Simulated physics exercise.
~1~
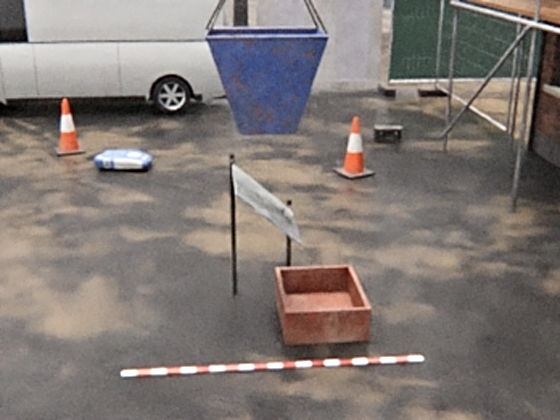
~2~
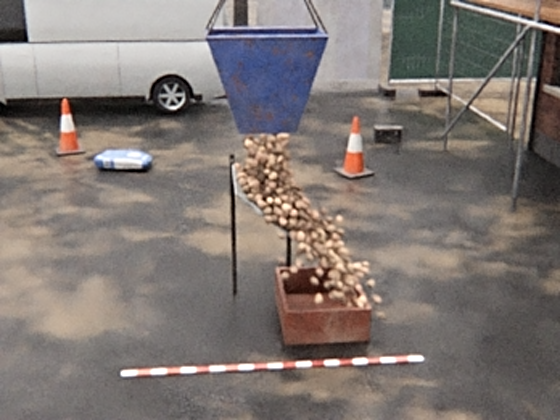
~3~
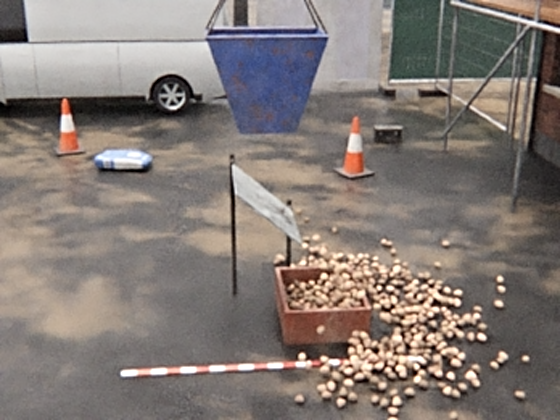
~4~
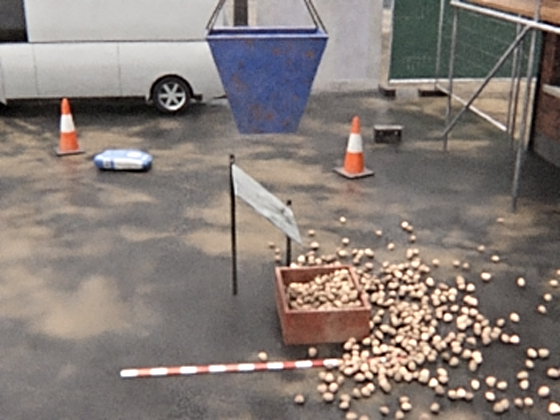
At the start, a blue skip hangs still above a sloping steel sheet on two dark posts, with an empty reddish bin below and a red and white striped staff on the wet ground in front. Round, pale brown stones then pour from the bottom of the skip onto the sheet and slide down to the right towards the bin. Some land inside, while many others spill over the ground beside it. Once the stream has ended, the scattered stones spread a little farther right. Finally, the stones are split between the bin and a wide scatter to its right, slightly more of them outside.
